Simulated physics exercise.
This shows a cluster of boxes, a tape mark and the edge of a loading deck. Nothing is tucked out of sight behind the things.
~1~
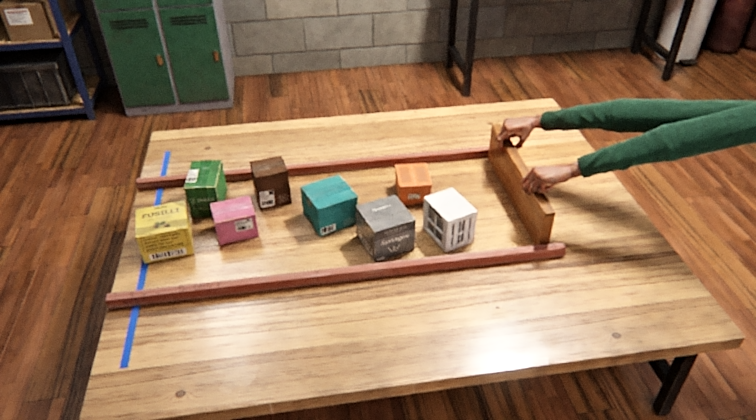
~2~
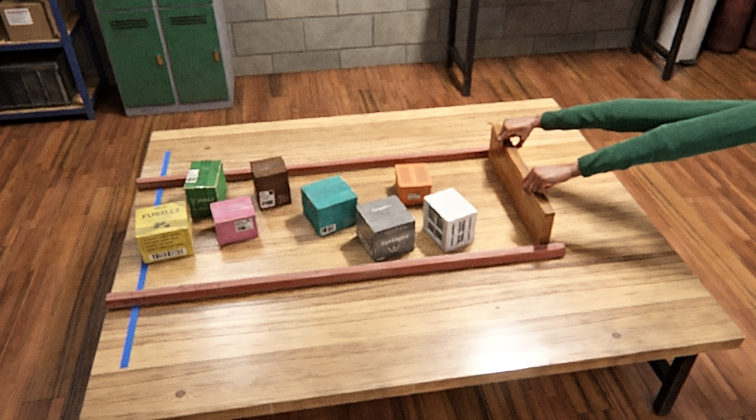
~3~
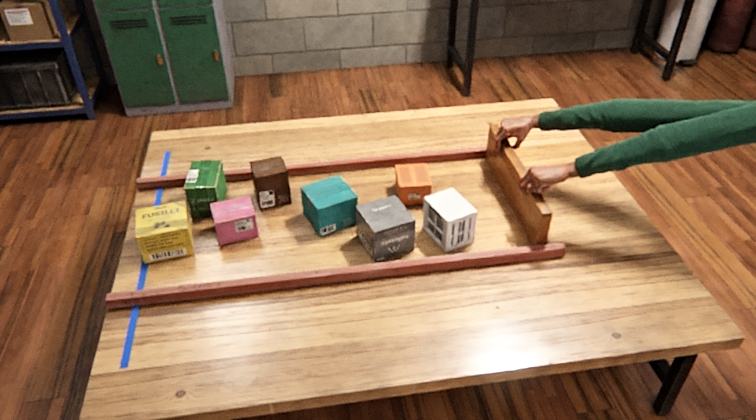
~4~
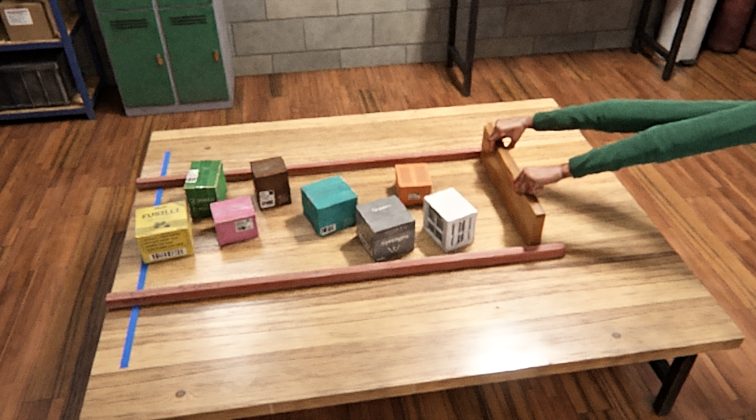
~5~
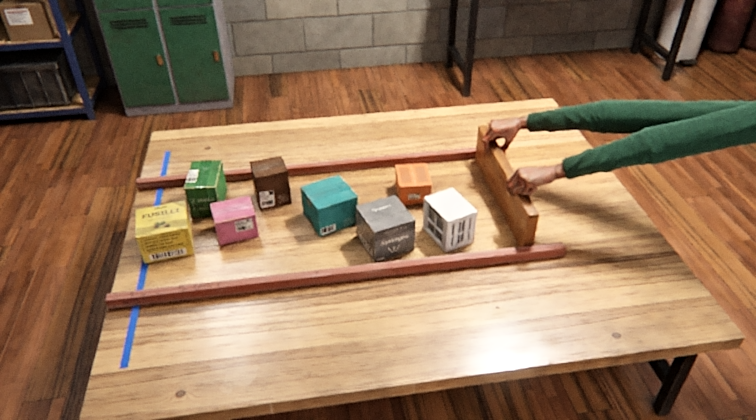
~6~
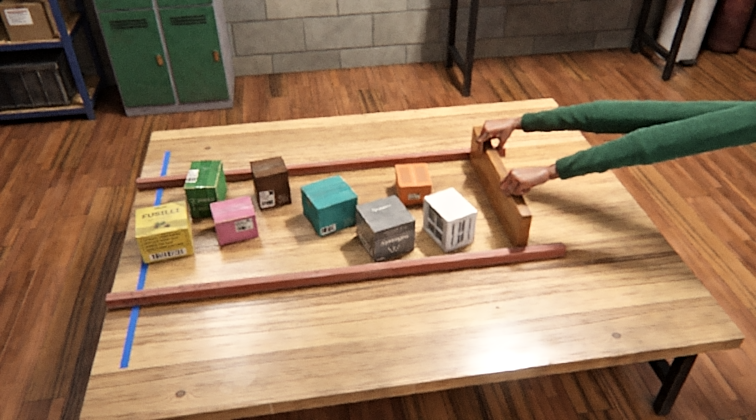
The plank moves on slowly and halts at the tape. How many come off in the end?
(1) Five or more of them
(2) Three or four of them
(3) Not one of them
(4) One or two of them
1.
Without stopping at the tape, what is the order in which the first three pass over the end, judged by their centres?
I'd say the yellow box leads, followed by the pink parcel, then the green parcel.
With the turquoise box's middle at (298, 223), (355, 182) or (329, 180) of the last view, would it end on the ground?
It topples off, then topples off, then topples off.
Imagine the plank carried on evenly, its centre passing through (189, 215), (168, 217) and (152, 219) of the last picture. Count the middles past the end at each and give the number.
First 3, then 6, then 6.
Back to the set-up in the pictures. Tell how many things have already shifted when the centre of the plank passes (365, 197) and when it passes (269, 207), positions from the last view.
The first number is 4, the next one 8.
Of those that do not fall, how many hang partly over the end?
Overhanging ones - 2.
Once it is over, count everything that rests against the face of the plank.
That makes 2.
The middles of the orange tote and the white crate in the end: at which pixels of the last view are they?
I'd say approximately (134, 211) and then (121, 253).
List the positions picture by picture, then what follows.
The first picture shows yellow box (165, 232); green parcel (206, 188); pink parcel (235, 220); plank (518, 182); tape (150, 238).
The second picture shows green parcel (206, 188); plank (518, 182).
The third picture shows pink parcel (235, 220); brown parcel (271, 183).
The fourth picture shows yellow box (165, 232); orange tote (413, 184).
The fifth picture shows green parcel (206, 188); grey box (385, 228).
The sixth picture shows yellow box (165, 232); green parcel (206, 188); pink parcel (235, 220); plank (497, 184); tape (150, 238).
Early on, none off yet; yellow box at rest near (165, 232); green parcel at rest near (206, 188); pink parcel at rest near (235, 220).
Finally, the number that fall off is five or more; lost, grey box, turquoise box, brown parcel, pink parcel, green parcel and yellow box.
